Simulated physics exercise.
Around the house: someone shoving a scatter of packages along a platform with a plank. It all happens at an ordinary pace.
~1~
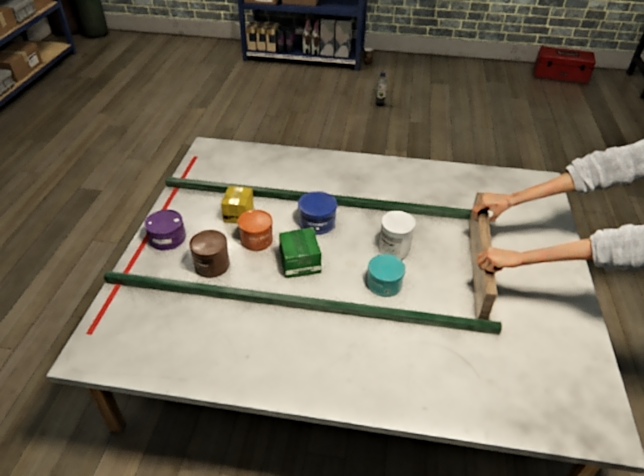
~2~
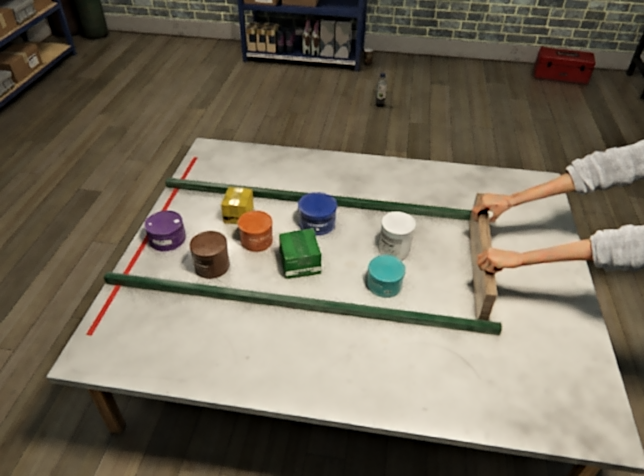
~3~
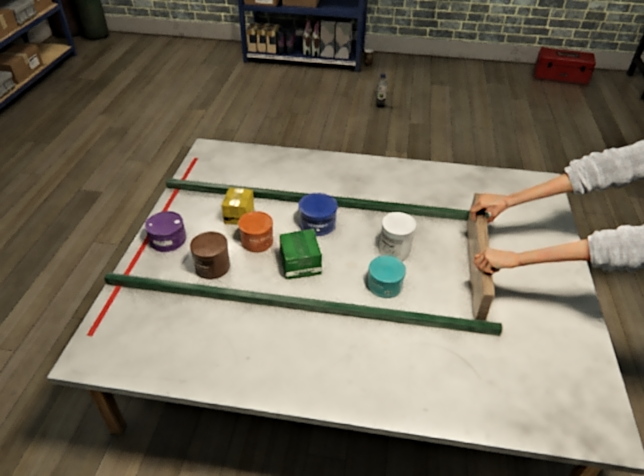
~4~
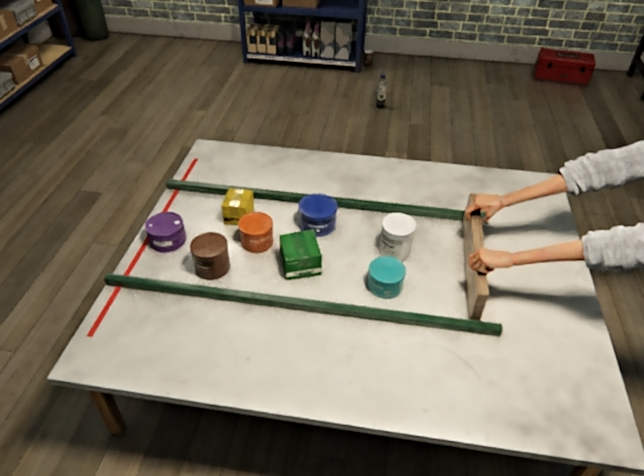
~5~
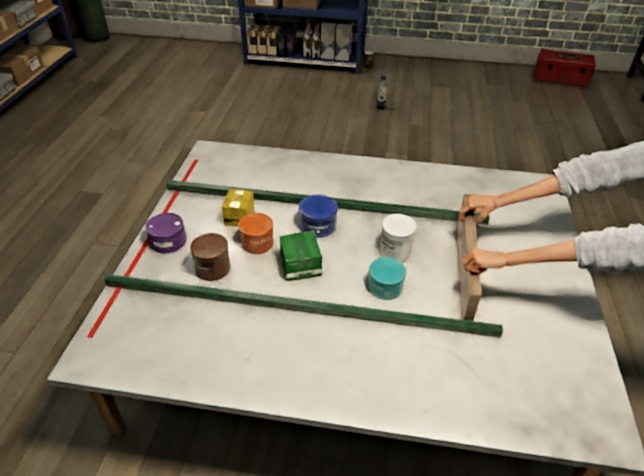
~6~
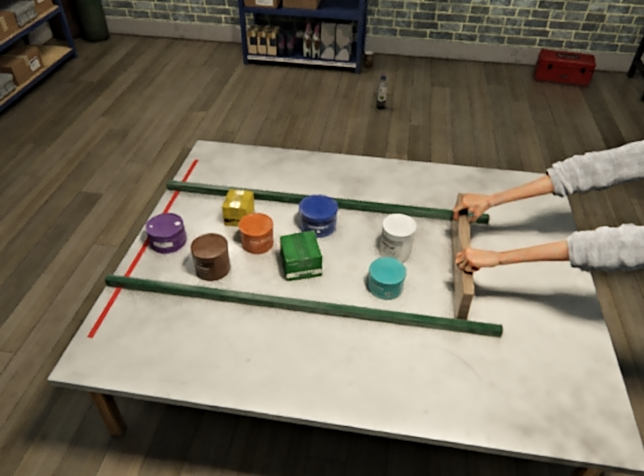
In a room with a wooden floor and brick wall, two hands grip a wooden plank at the right of a pale tabletop, with colourful canisters and boxes scattered between two green rails. The hands push the plank a short way left along the rails, while the containers stay in place, untouched.
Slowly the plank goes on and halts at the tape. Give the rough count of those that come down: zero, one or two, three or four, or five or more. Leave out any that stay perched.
The number that fall off is five or more.
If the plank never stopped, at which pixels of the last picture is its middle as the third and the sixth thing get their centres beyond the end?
About (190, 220), then (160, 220).
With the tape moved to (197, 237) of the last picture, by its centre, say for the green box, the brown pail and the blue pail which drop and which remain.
The green box survives; the brown pail survives; the blue pail holds on.
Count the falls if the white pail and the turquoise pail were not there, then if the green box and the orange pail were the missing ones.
Fallen: 6, and 6 in the other try.
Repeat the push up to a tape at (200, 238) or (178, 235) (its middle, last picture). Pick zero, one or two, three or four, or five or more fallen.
In that order: Just one or two; three to four.
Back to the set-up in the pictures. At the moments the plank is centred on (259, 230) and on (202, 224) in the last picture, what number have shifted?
7 and 8.
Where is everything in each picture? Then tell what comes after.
The first picture shows purple canister (166, 230); brown pail (210, 254); yellow box (238, 205); plank (481, 253); tape (152, 229).
The second picture shows brown pail (211, 255); turquoise pail (386, 277).
The third picture shows yellow box (238, 206); white pail (397, 237).
The fourth picture shows purple canister (166, 232); orange pail (257, 233).
The fifth picture shows brown pail (211, 257); green box (301, 256).
The sixth picture shows purple canister (167, 233); brown pail (211, 257); yellow box (239, 208); plank (461, 253); tape (153, 232).
A little later, none off yet; purple canister at rest near (167, 233); brown pail at rest near (211, 257); yellow box at rest near (239, 208).
Next, none off yet; purple canister at rest near (167, 233); brown pail shifted about its own width near (183, 262); yellow box shifted about its own width near (214, 203).
When it is over, the number that fall off is five or more; down, white pail, turquoise pail, blue pail, green box, orange pail, yellow box, brown pail and purple canister.
